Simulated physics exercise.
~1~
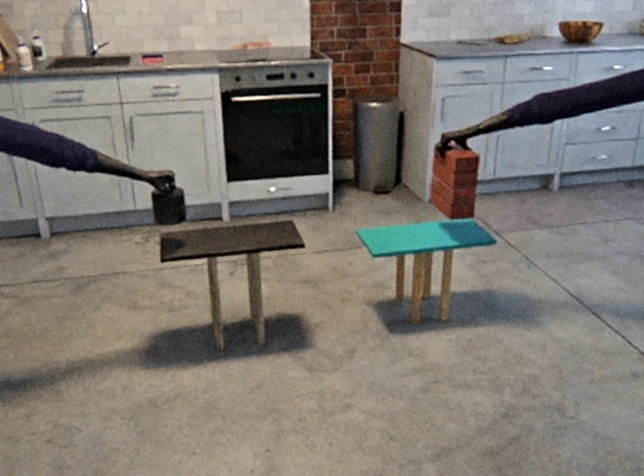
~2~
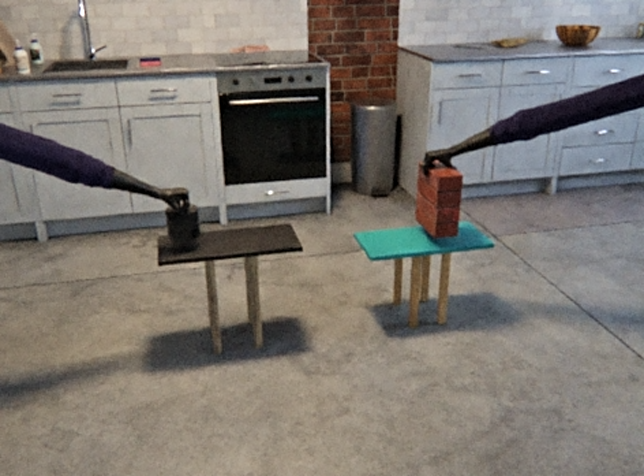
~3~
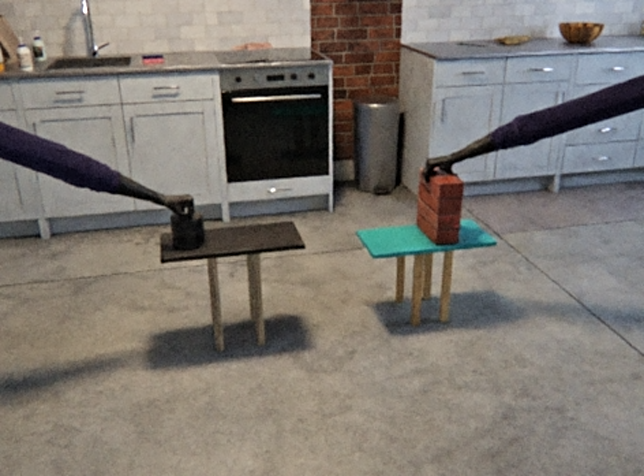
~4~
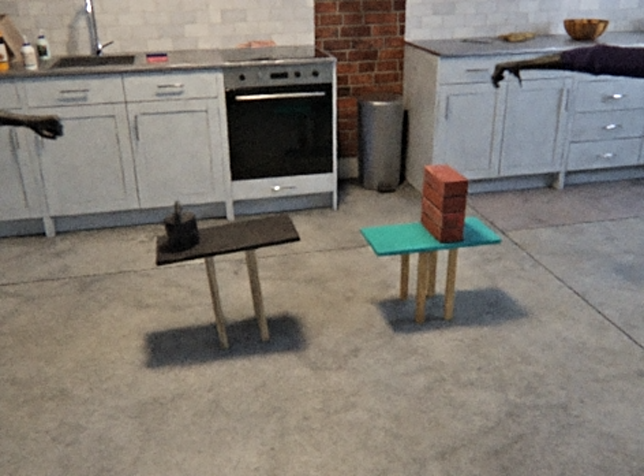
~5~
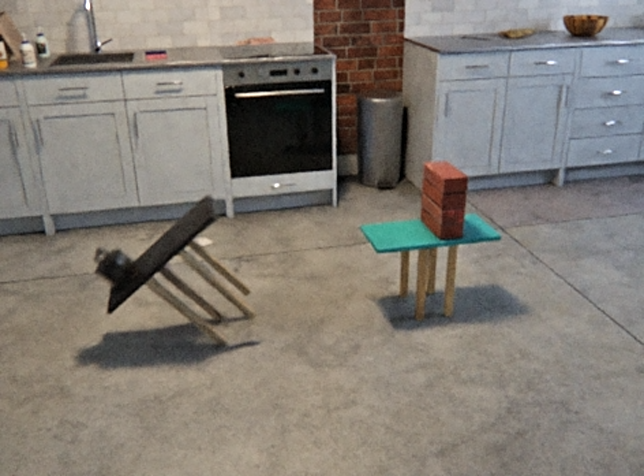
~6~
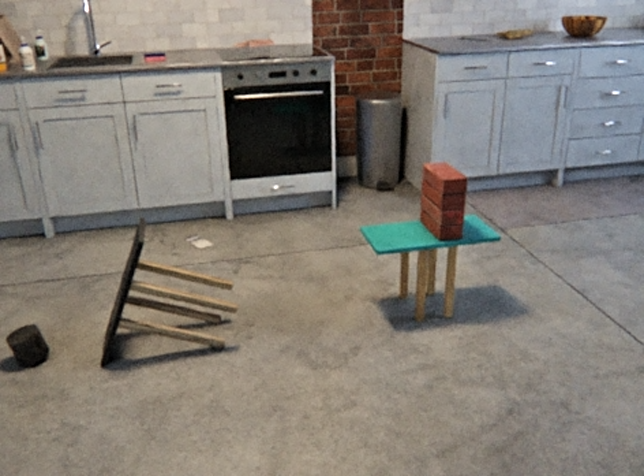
A small black table tipped over to the left after two hands set a dark cylinder near its left edge and a stack of red bricks on a turquoise table, then let go; the cylinder tumbled to the floor while the turquoise table stayed standing.
